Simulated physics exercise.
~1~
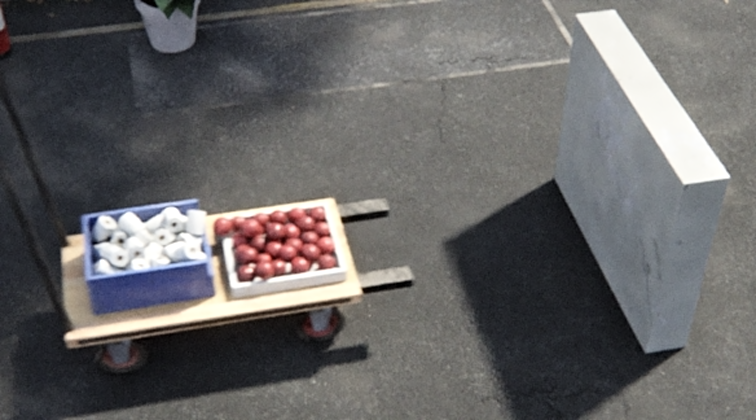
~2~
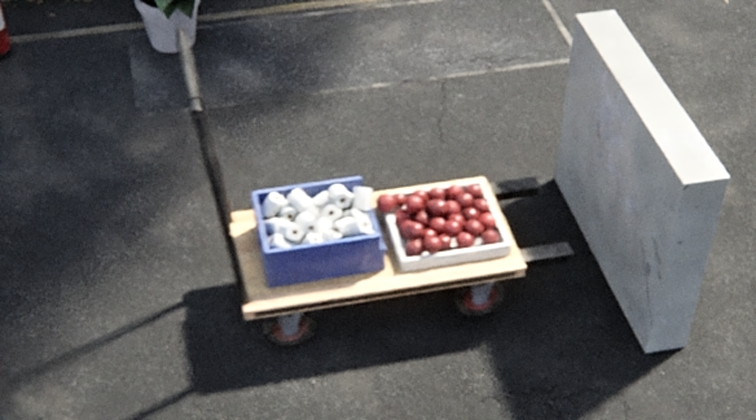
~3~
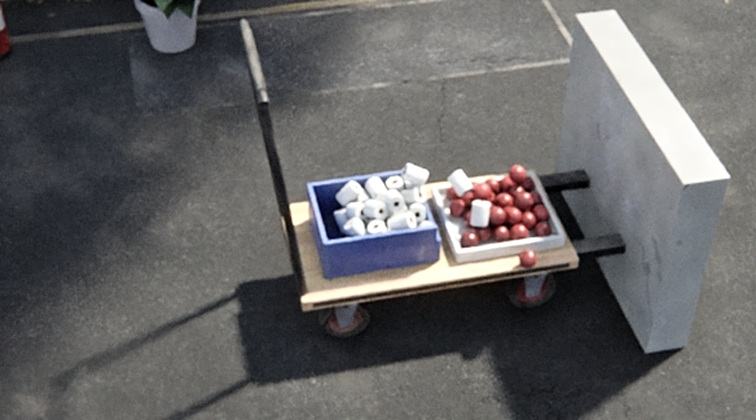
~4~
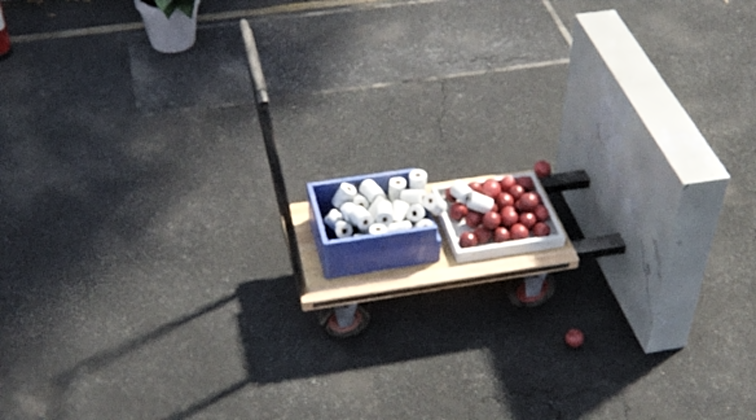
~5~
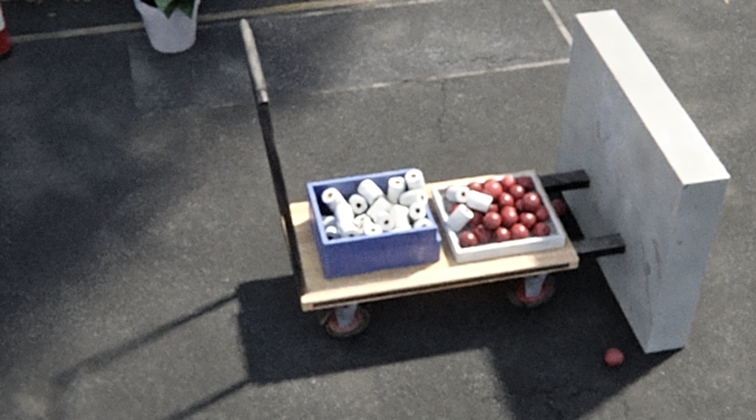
On a patch of dark pavement, a trolley carrying a blue tray of white rolls and a white tray of red apples rolled right and stopped at a block wall; some rolls landed among the apples, and an apple ended up on the ground.
